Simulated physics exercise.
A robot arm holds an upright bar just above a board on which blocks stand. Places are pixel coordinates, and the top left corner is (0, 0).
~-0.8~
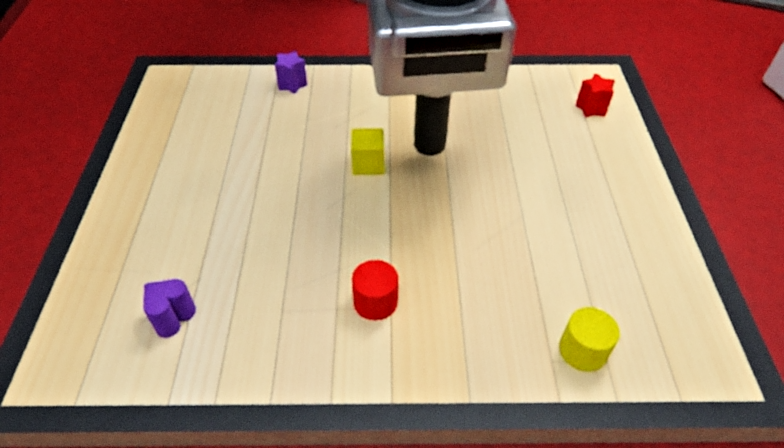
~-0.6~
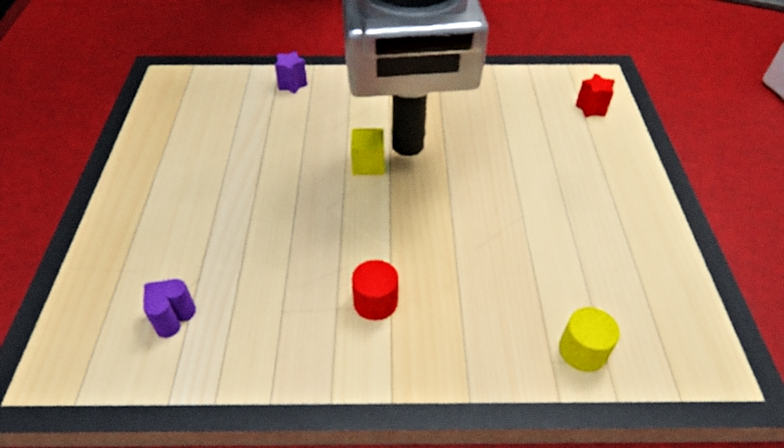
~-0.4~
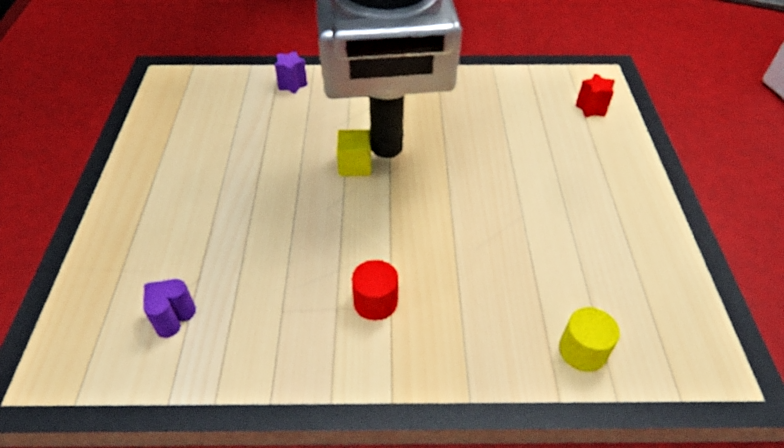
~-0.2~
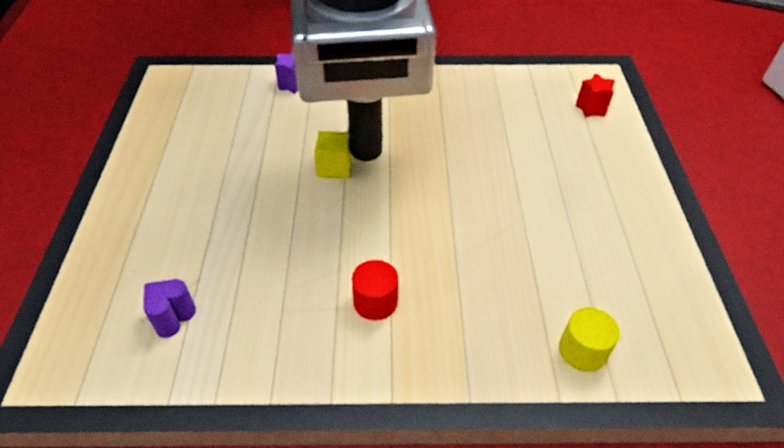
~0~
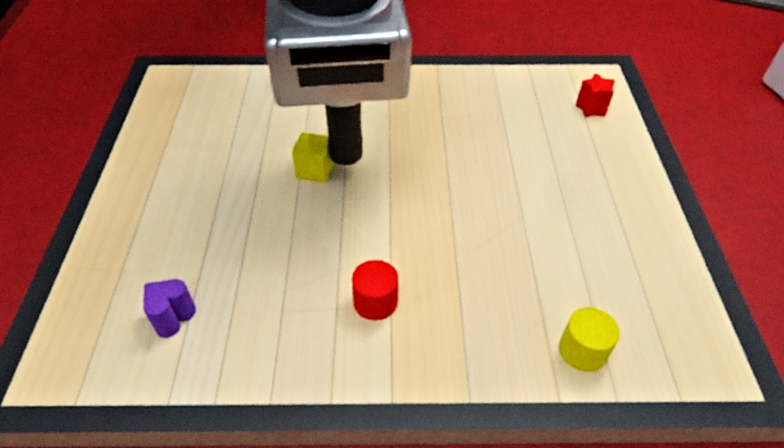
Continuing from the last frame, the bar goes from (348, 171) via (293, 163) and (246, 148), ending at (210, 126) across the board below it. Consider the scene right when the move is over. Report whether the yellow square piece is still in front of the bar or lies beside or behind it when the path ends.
Beside or behind.
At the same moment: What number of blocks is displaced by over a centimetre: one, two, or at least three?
It displaces one.
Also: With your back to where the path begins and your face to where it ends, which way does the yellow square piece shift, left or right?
Sideways, to the left.
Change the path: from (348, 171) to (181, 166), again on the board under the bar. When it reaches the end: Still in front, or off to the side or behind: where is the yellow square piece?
Still leading.
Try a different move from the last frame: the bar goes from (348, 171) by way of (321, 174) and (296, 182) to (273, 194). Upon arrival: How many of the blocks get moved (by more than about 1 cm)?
Looking at the path, I think only one of the blocks ends up more than 1 cm away.
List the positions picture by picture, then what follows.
Bar tip at (430, 146); block tops, yellow square piece at (368, 138), in the first picture.
Bar at (408, 146); blocks unchanged, in the second picture.
Bar at (387, 148); yellow square piece at (354, 139), in the third picture.
Bar at (366, 151); yellow square piece at (332, 141), in the fourth picture.
Bar at (347, 155); yellow square piece at (312, 144), in the fifth picture.
The first path, step by step. One third of the way, bar at (290, 148); yellow square piece at (255, 143), turned 35° anticlockwise.
Two thirds of the way, bar at (242, 132); yellow square piece at (221, 142), turned 70° anticlockwise.
At the end, bar at (205, 110); yellow square piece at (221, 142), turned 70° anticlockwise.
